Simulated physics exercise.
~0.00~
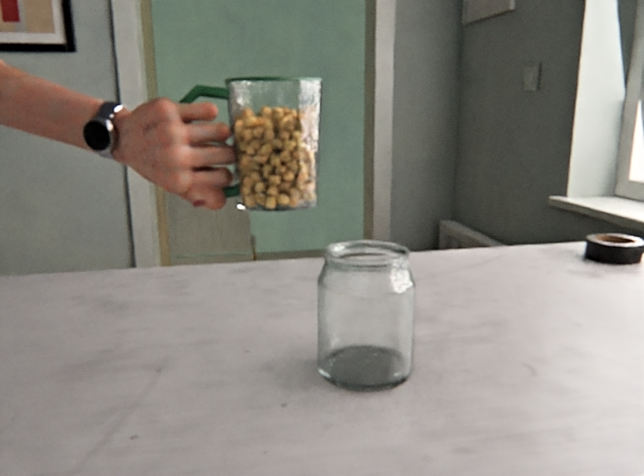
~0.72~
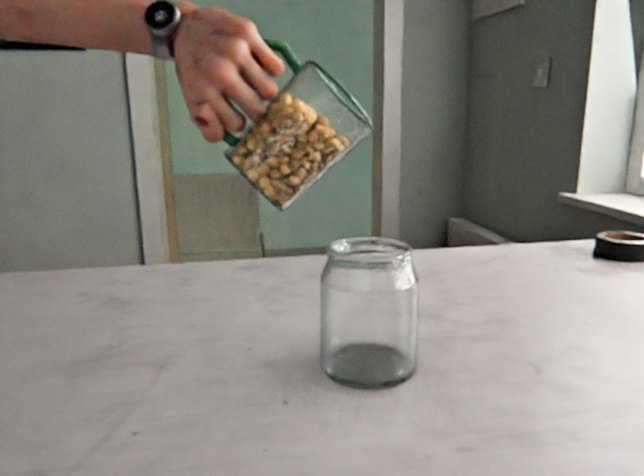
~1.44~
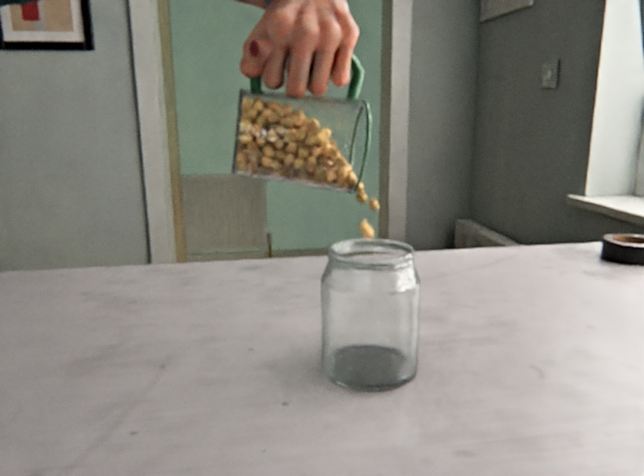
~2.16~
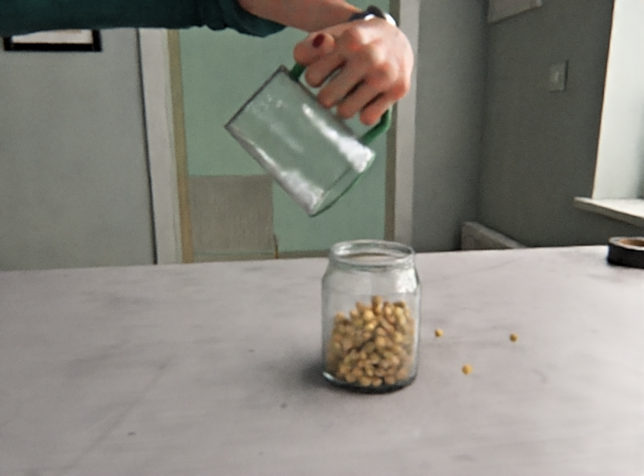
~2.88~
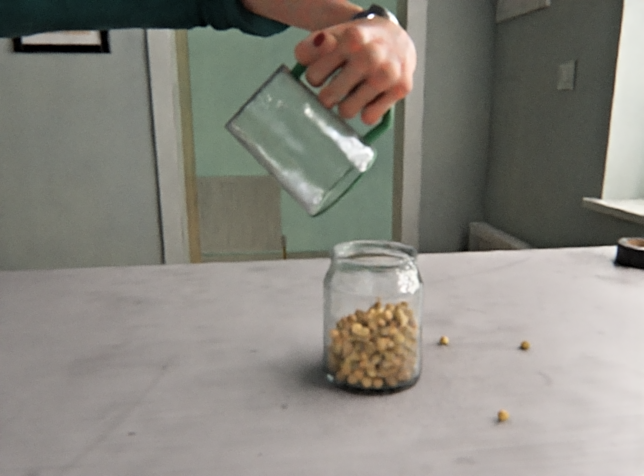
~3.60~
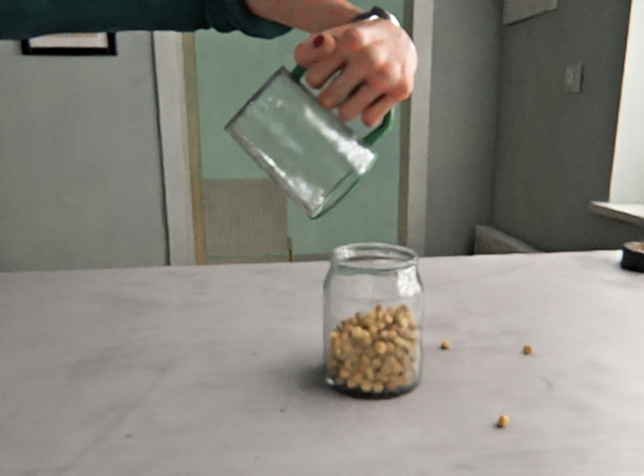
A hand tipping dried chickpeas from a clear green-handled cup into a glass jar, leaving the cup empty and three strays on the table.
